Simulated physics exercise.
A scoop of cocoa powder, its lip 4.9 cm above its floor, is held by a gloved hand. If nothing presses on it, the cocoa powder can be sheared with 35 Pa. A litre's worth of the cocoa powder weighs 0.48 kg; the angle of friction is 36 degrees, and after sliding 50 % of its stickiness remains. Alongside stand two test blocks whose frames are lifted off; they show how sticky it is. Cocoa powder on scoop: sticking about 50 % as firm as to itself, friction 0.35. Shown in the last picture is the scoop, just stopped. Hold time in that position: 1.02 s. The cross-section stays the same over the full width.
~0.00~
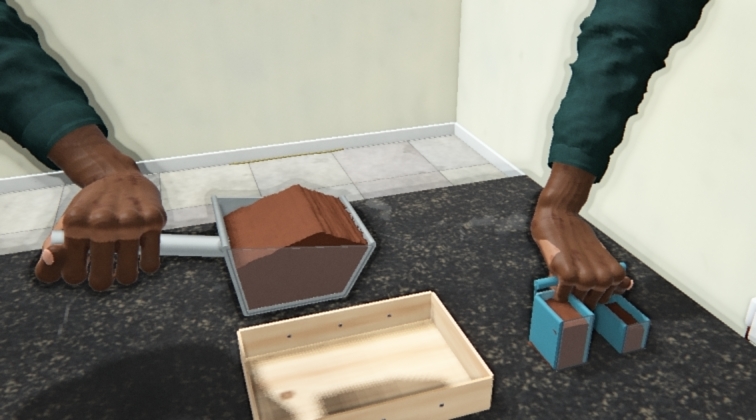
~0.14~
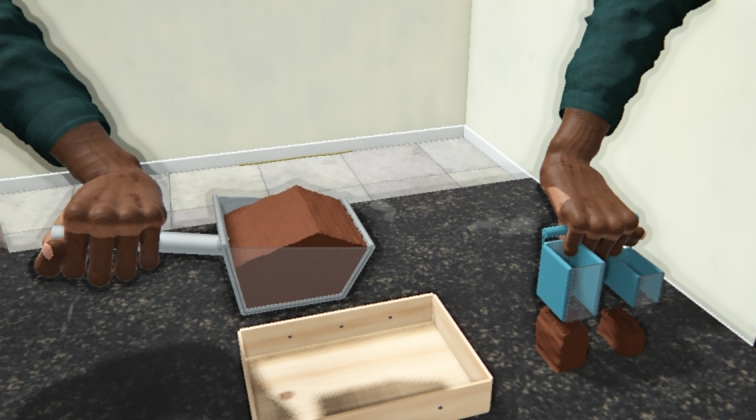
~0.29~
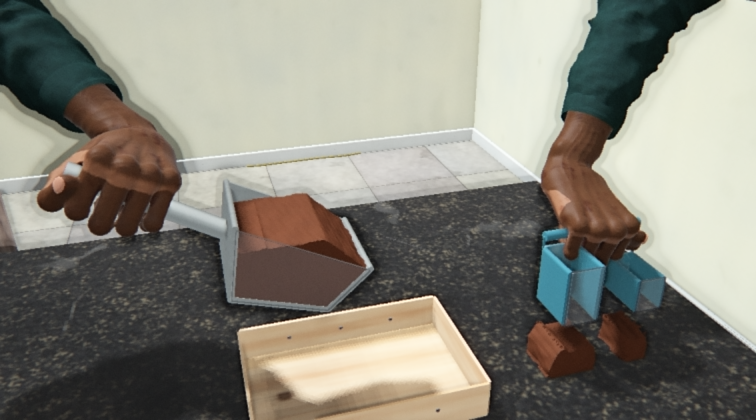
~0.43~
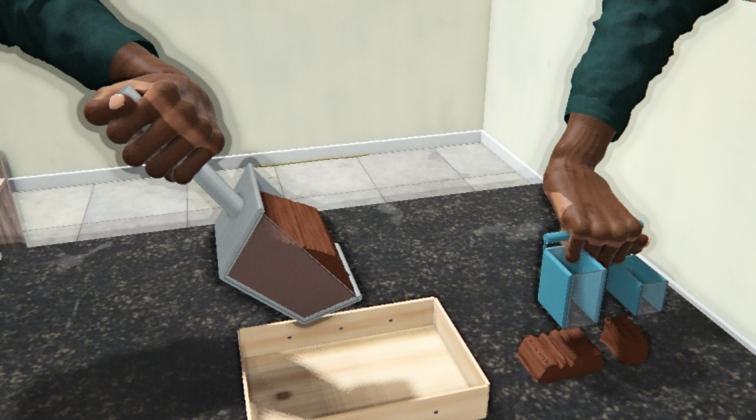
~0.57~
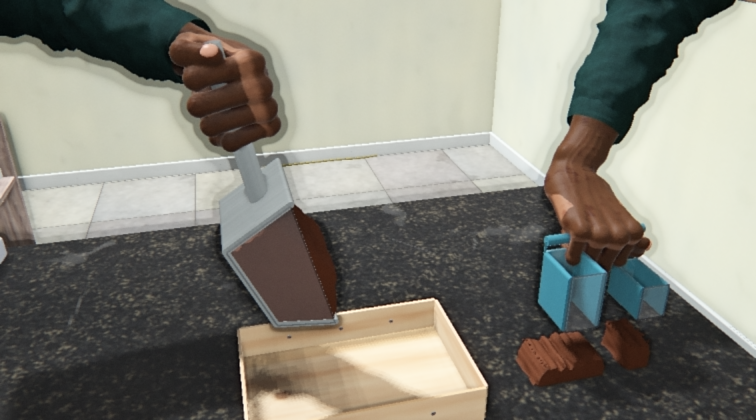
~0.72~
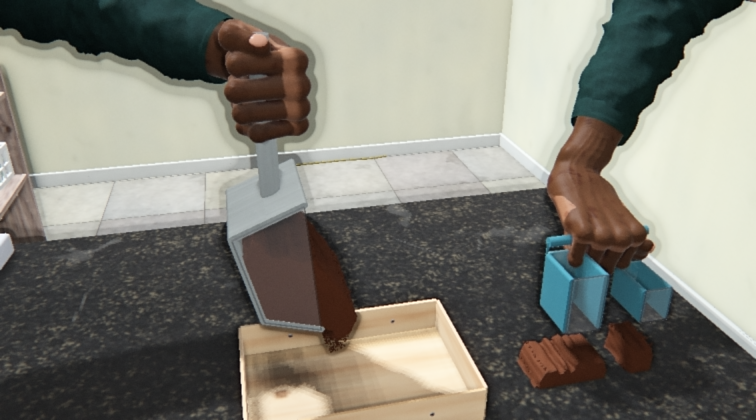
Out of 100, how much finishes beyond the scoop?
Near 76 out of 100.
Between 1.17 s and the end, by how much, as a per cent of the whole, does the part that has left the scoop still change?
I'd say it moves by near 1 in a hundred.
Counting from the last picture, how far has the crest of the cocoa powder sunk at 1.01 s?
I'd say near 5.0 centimetres.
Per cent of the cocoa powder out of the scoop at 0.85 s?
Roughly 50 %.
By 0.85 s, the scoop is at 77 degrees and 48 % has left it.
By 1.01 s, the scoop is at 77 degrees and 67 % has left it.
By 1.17 s, the scoop is at 77 degrees and 75 % has left it.
By 1.33 s, the scoop is at 77 degrees and 76 % has left it.
By 1.54 s, at the end, the scoop is at 77 degrees and 76 % has left it.
